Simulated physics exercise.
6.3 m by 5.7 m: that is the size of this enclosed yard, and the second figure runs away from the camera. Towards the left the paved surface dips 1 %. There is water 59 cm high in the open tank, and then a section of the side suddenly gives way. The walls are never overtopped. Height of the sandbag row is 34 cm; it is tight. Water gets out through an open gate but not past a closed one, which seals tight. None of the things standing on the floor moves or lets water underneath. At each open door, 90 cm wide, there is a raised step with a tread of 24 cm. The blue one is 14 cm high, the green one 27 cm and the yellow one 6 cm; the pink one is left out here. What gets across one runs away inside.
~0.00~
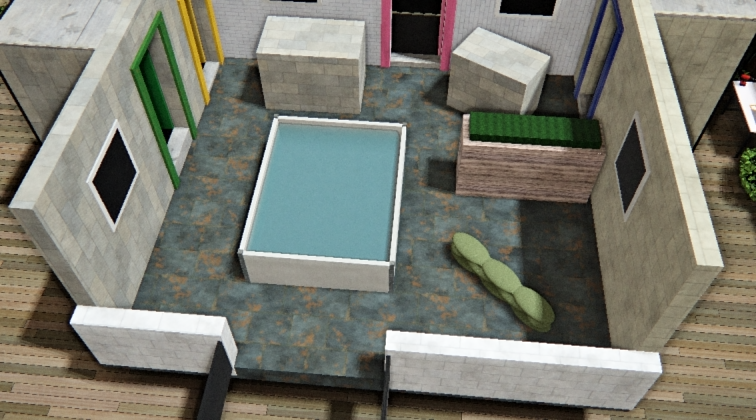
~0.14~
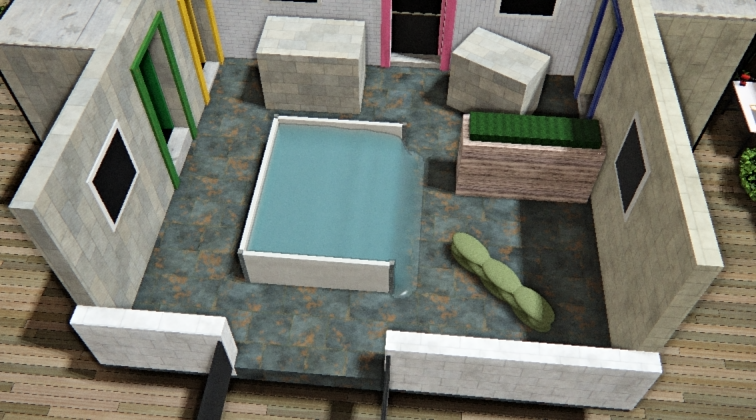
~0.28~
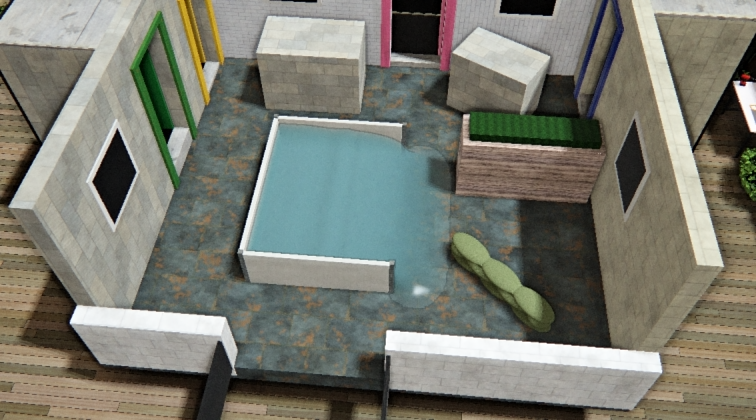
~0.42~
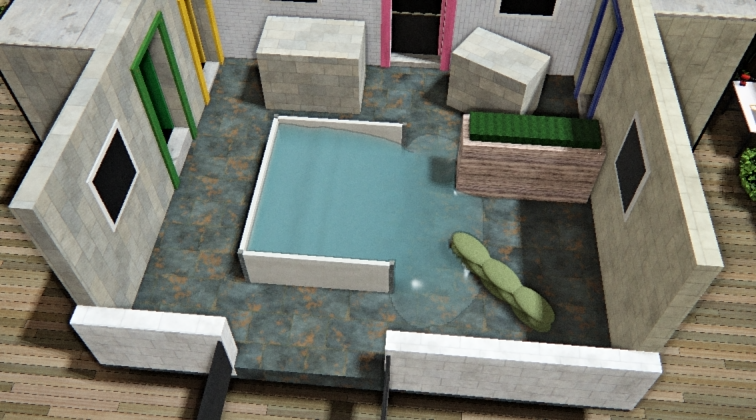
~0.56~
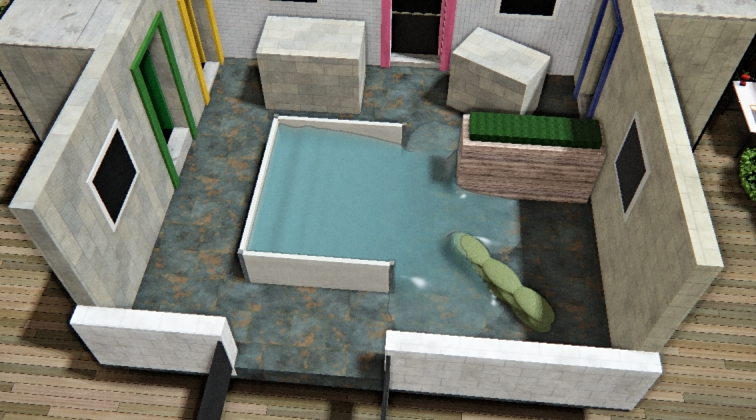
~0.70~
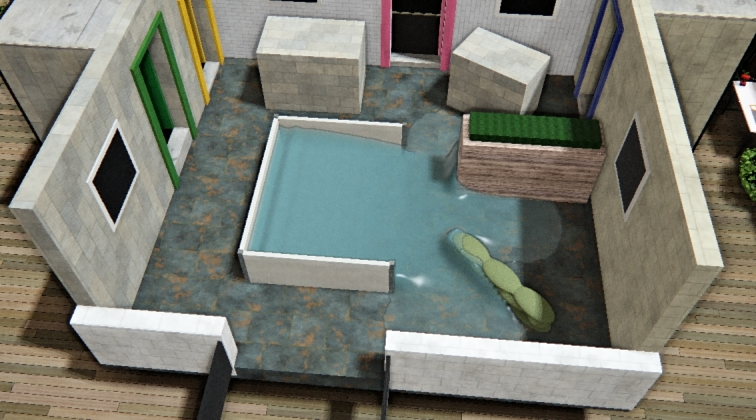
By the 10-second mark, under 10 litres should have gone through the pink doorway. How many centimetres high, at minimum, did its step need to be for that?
It needed to be about 11.5 cm high.
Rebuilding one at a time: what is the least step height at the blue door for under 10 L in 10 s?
Blue: Roughly 6.0 cm.
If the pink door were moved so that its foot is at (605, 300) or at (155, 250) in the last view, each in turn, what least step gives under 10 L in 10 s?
Roughly 29 cm, then roughly 7.0 cm.
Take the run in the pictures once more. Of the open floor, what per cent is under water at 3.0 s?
Approximately 55 % of it.
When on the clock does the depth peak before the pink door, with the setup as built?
The level tops out near 2.4 seconds.
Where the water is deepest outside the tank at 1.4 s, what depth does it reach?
42 cm.
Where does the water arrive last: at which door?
The answer is the green door.
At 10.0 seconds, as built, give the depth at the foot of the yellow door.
Some 8.0 centimetres.
After 1.4 s water covers 30 % of the floor, deepest (42 cm) near (581, 208); it has not reached the pink door.
After 3.0 s water covers 55 % of the floor, deepest (40 cm) near (595, 314); 14 cm at the pink door, 3 litres in over its 11 cm step.
After 10.0 s water covers 95 % of the floor, deepest (16 cm) near (513, 320); 10 cm at the pink door, 11 litres in over its 11 cm step.
At the pink door as built, the water arrived by 1.9 s and peaked near 14 cm at 2.4 s.
Run again over the same 10 s with other heights there, 33 litres in over 9 cm, 4 litres over 12.5 cm. The limit of 10 litres is kept from about 11.5 cm up.
